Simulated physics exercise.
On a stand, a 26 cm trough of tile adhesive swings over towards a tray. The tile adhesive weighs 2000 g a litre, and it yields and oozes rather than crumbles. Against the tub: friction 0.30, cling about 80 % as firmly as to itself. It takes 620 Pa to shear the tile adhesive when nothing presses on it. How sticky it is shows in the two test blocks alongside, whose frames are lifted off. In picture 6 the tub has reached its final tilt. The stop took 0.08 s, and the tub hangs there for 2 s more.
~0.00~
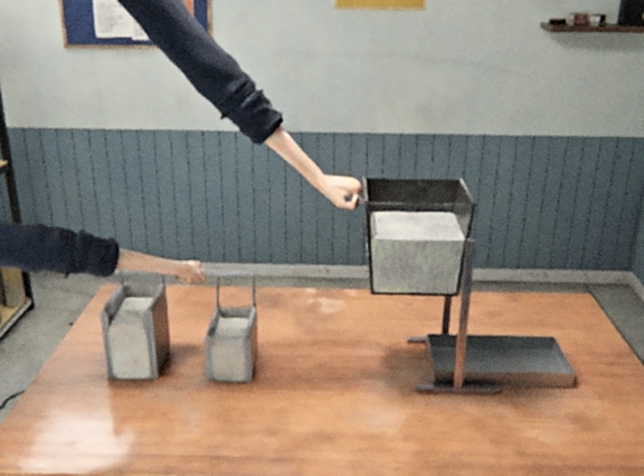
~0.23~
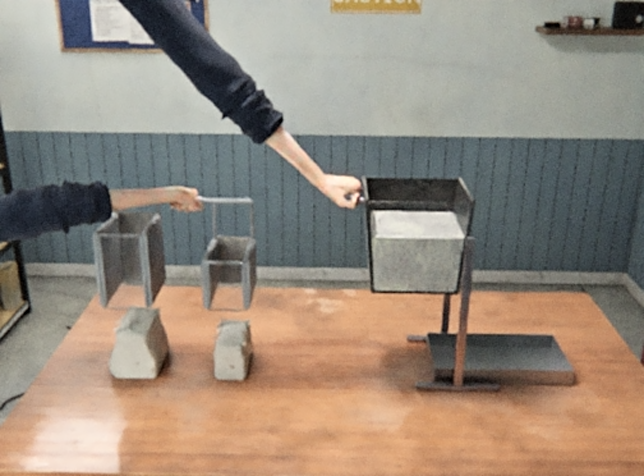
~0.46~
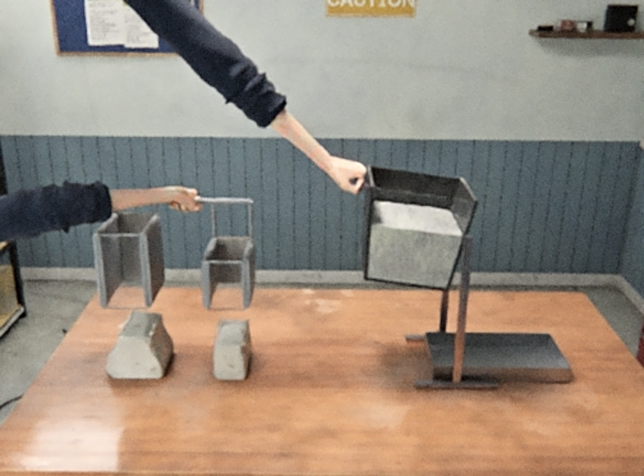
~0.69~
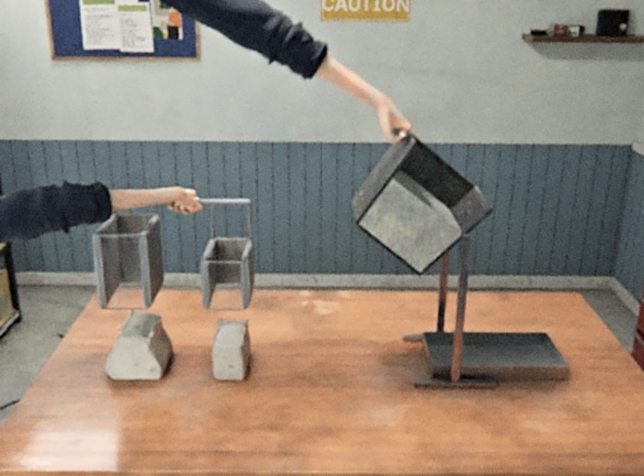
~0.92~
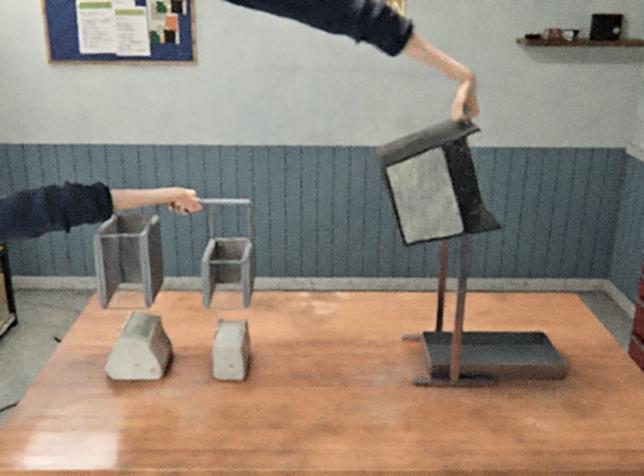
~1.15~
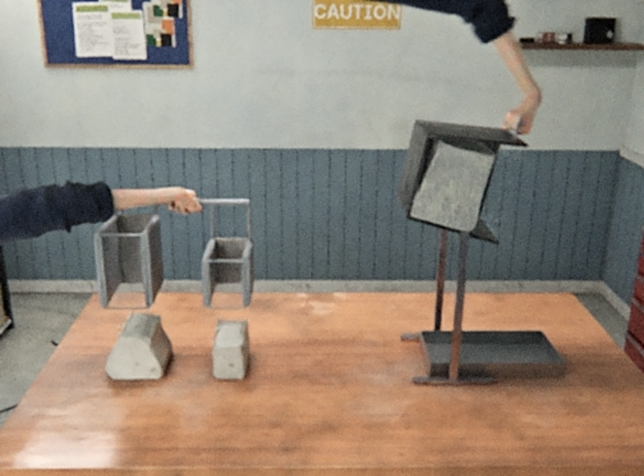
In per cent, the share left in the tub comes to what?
Expect roughly 43 %.
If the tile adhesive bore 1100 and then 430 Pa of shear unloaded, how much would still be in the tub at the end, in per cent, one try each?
In turn about 45 %, 35 %.
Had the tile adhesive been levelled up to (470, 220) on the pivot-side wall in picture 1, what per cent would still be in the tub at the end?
Then about 35 %.
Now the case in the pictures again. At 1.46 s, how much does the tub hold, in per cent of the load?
Near 50 %.
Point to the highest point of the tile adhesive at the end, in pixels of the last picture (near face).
At about (444, 200).
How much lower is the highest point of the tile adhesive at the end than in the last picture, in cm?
About 15 cm.
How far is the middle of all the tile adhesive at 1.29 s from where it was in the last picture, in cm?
About 8 cm.
After 1.29 s, the tub is at 101 degrees and holds 93 %.
After 1.46 s, the tub is at 101 degrees and holds 50 %.
After 1.63 s, the tub is at 101 degrees and holds 44 %.
After 1.80 s, the tub is at 101 degrees and holds 43 %.
After 3.15 s, the tub is at 101 degrees and holds 43 %.
